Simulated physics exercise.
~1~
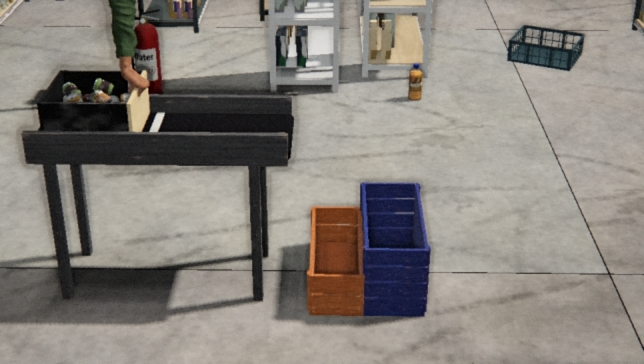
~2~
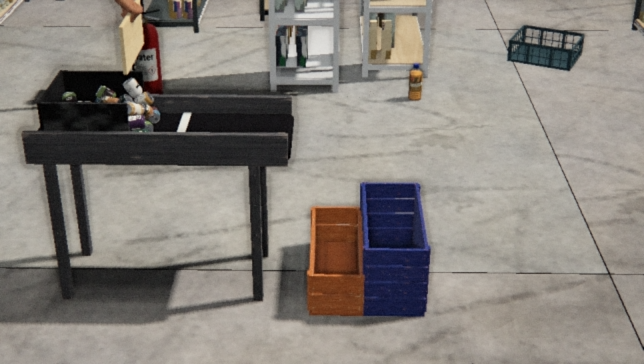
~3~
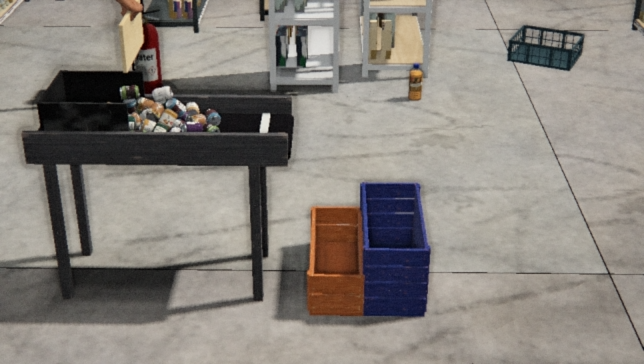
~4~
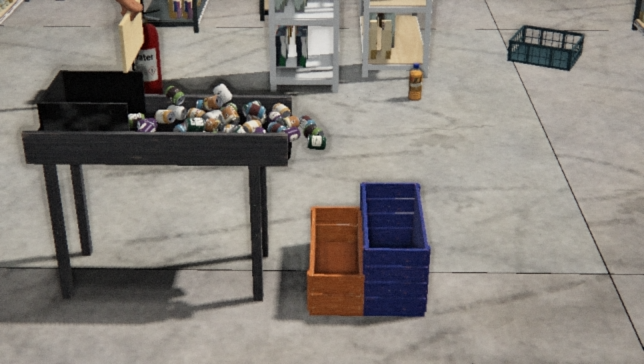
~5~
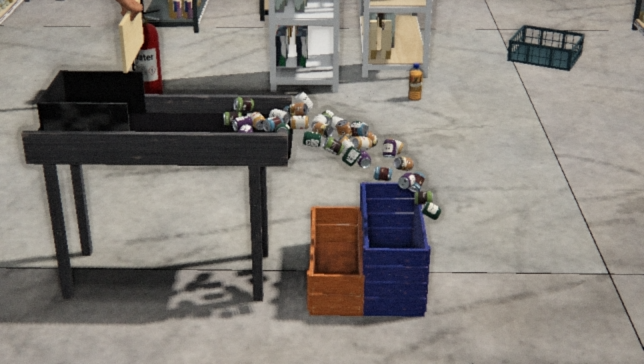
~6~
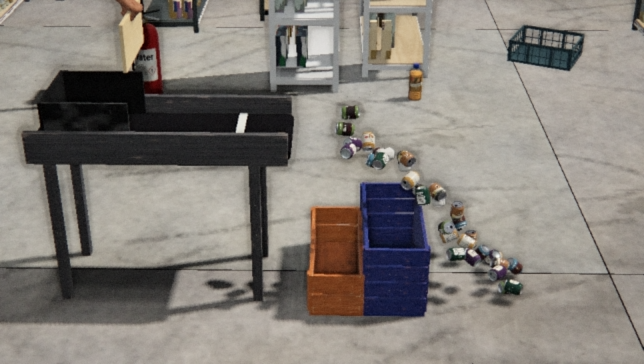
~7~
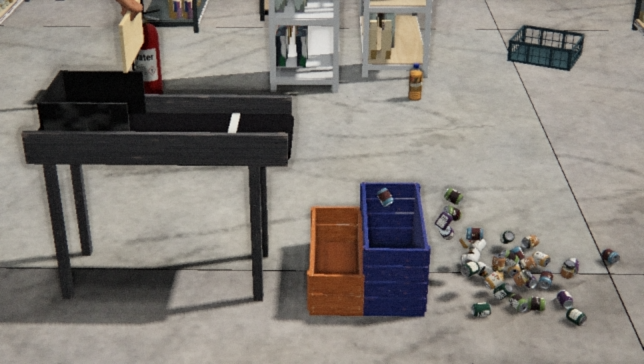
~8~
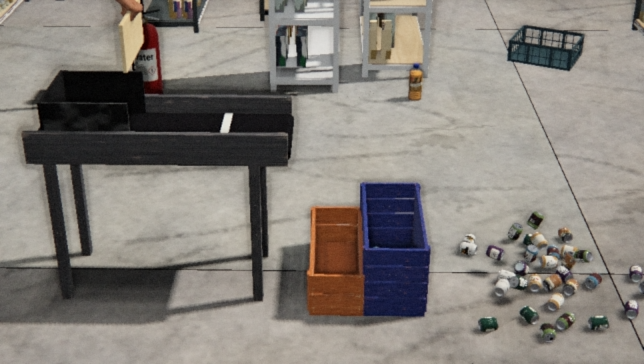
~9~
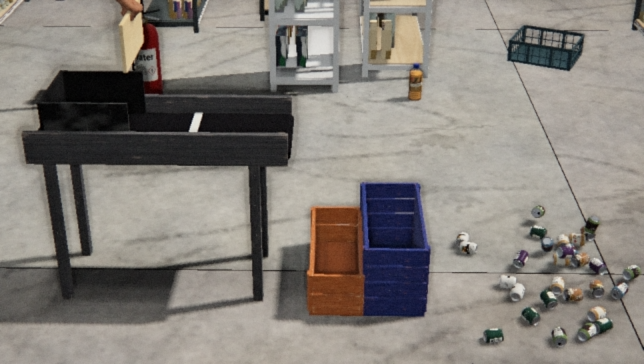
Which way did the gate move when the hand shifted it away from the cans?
The gate moved upward, and the hand kept holding it above the black pen.
